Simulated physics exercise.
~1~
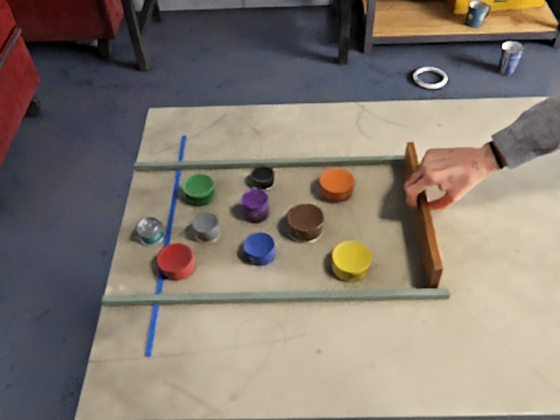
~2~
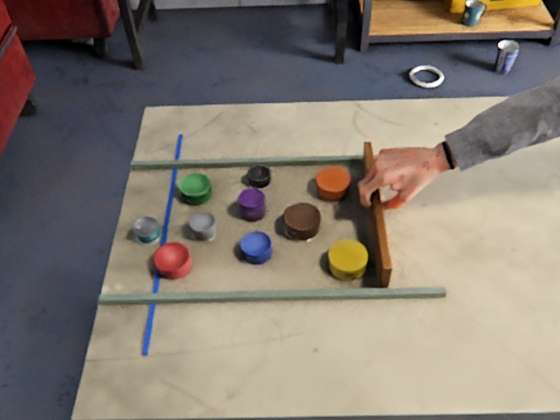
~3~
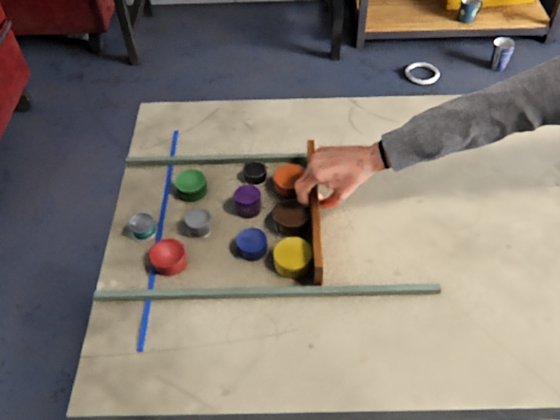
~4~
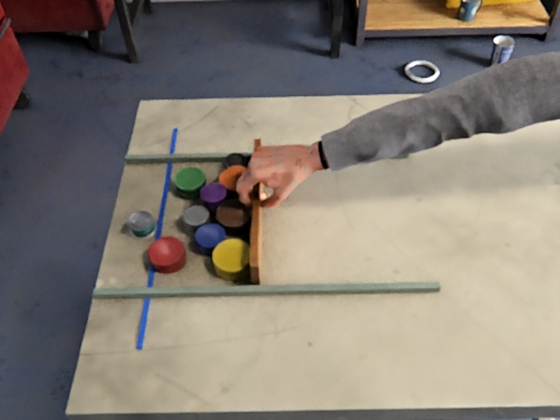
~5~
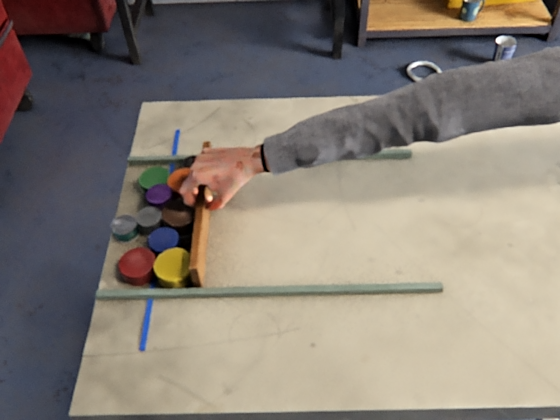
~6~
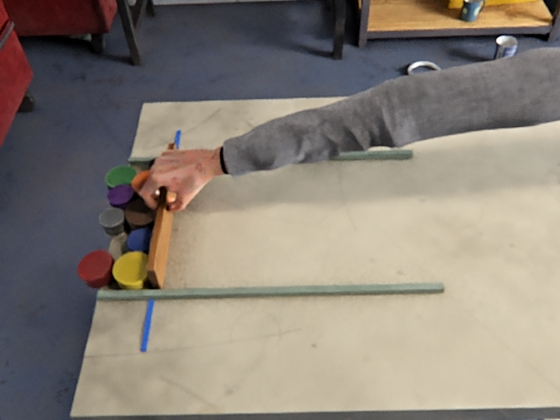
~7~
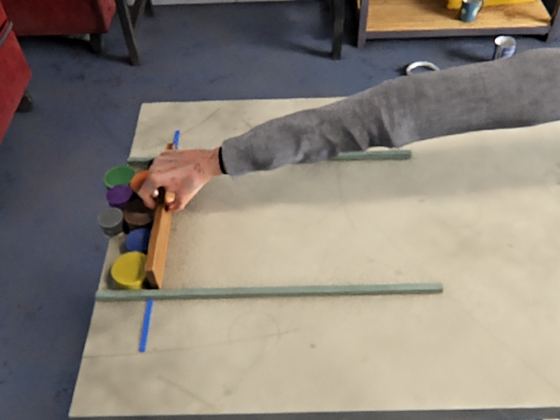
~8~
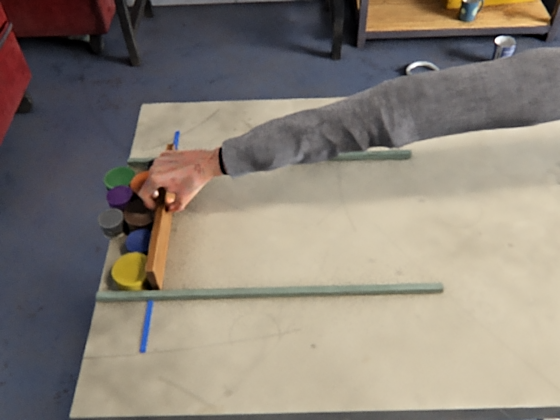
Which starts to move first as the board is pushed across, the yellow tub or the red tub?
The yellow tub starts to move first, as the board sweeps it left while the red tub is still sitting in its place. The red tub only starts to move later, once the pieces have bunched up near the tape.
